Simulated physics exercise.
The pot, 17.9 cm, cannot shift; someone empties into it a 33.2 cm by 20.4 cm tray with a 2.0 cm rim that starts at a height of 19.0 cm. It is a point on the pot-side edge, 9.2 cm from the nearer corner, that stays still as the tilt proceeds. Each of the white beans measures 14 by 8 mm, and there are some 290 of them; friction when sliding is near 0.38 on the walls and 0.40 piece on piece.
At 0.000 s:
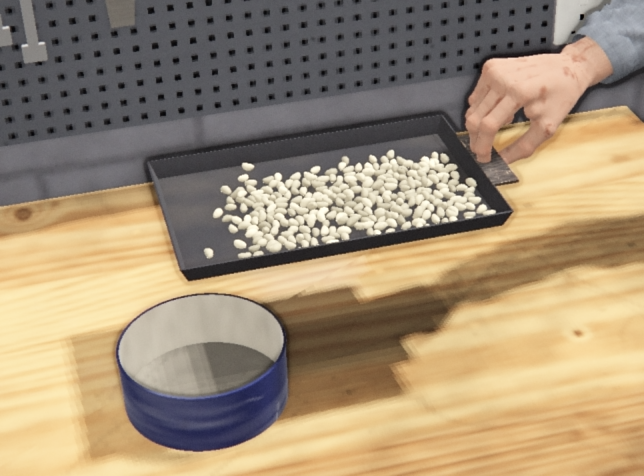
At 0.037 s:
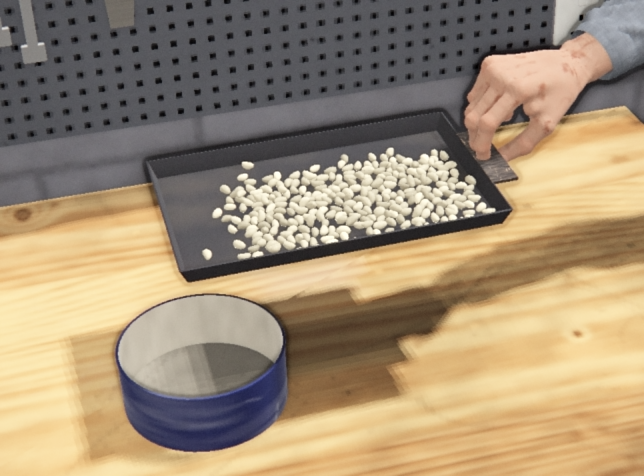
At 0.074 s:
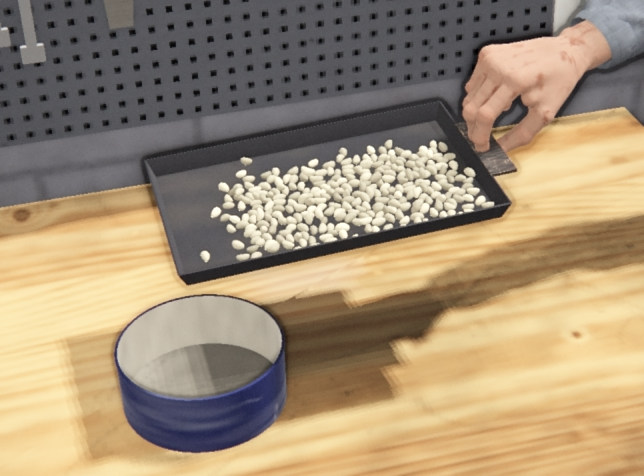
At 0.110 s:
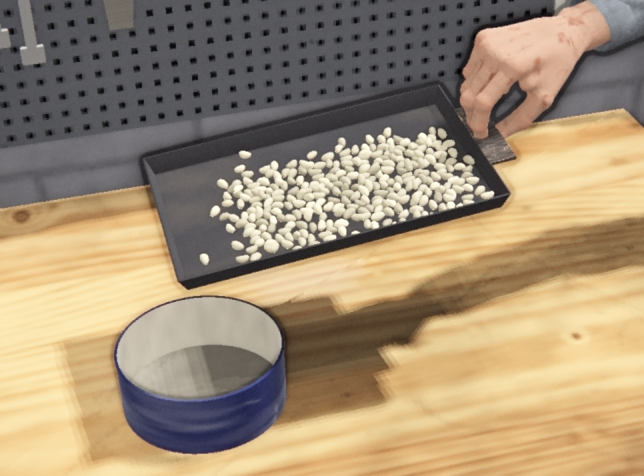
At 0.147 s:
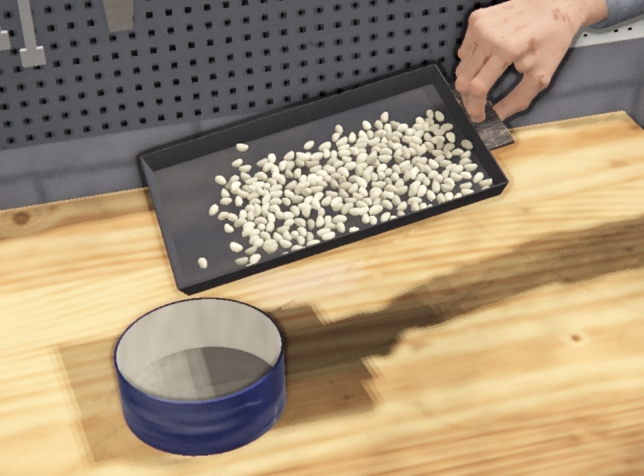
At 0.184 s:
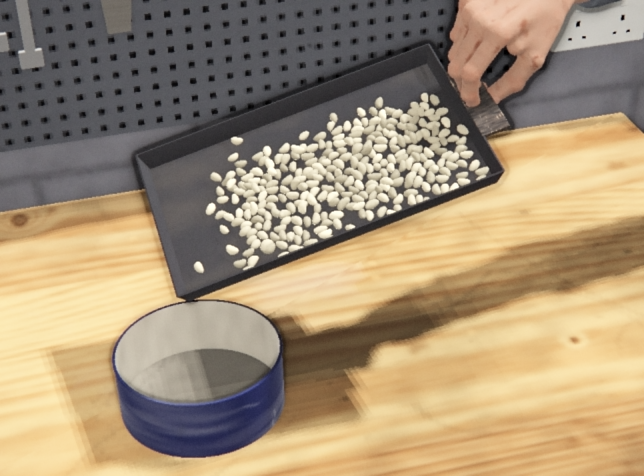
A hand in a blue-grey sleeve grips the right end of a tray on a pale wooden workbench, seen from above with a dark pegboard behind. The shallow black tray holds many white beans, and a blue pot with a pale inside stands in front at left. The hand lifts the tray's right end steadily, slanting it down toward the left, while the camera appears almost still.
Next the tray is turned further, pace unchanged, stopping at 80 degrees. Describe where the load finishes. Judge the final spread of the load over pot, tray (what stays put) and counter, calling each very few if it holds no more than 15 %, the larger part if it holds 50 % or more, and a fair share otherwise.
Final spread - pot: The larger part, tray: Very few, counter: A fair share.
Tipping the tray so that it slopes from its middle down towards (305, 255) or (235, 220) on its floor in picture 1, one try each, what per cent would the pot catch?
That would be close to 60 per cent, then close to 15 per cent.
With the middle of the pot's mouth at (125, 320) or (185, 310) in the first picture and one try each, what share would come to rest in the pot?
Some 5 and 5 per cent.
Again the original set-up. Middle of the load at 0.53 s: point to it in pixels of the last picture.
The load's centre is near (242, 252) at that time.
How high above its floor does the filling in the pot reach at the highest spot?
Roughly 2.5 cm up.
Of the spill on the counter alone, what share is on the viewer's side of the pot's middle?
Some 90 per cent.
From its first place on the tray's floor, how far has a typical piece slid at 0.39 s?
Displacement on the tray: About 3 cm.
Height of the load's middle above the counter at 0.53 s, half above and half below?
Roughly 22 cm.
After 0.39 s, tilt 50 degrees; the tray holds 100 %, the pot 0 %.
After 0.53 s, tilt 72 degrees; the tray holds 95 %, the pot 0 %.
After 0.80 s, tilt 80 degrees; the tray holds 5 %, the pot 60 %.
By 2.4 s all is still; pot 65 %, tray 0 %, counter 35 %.
